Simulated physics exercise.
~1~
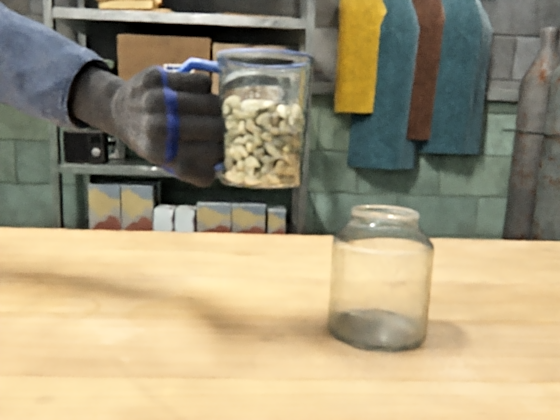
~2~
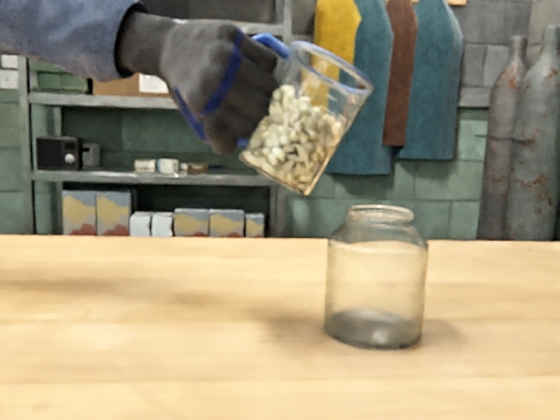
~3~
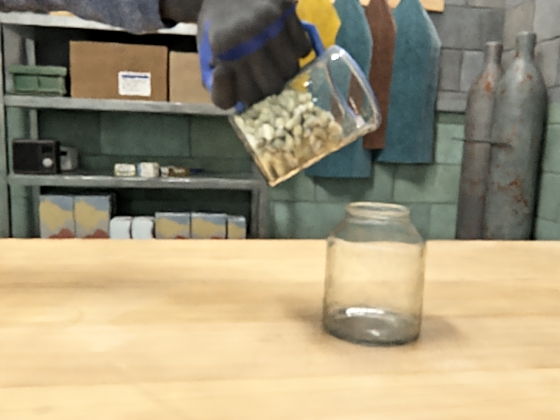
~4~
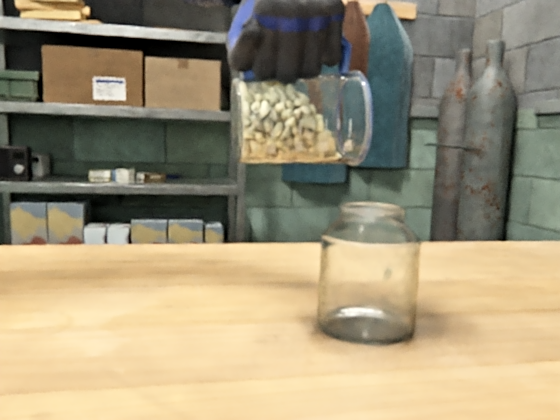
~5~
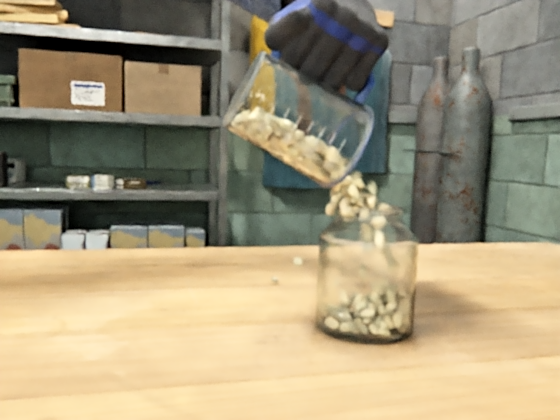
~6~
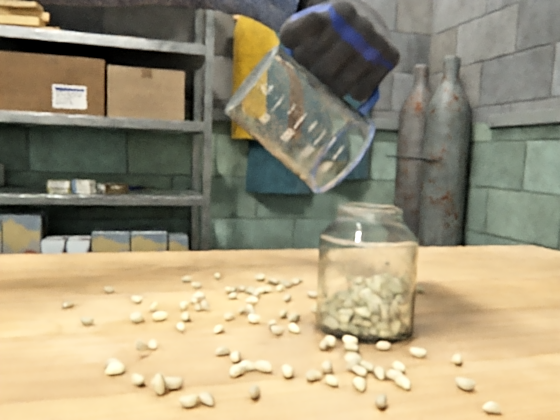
Workshop with wooden table, gloved hand tipping white beans from a clear cup into a glass jar, many scattering across the tabletop.
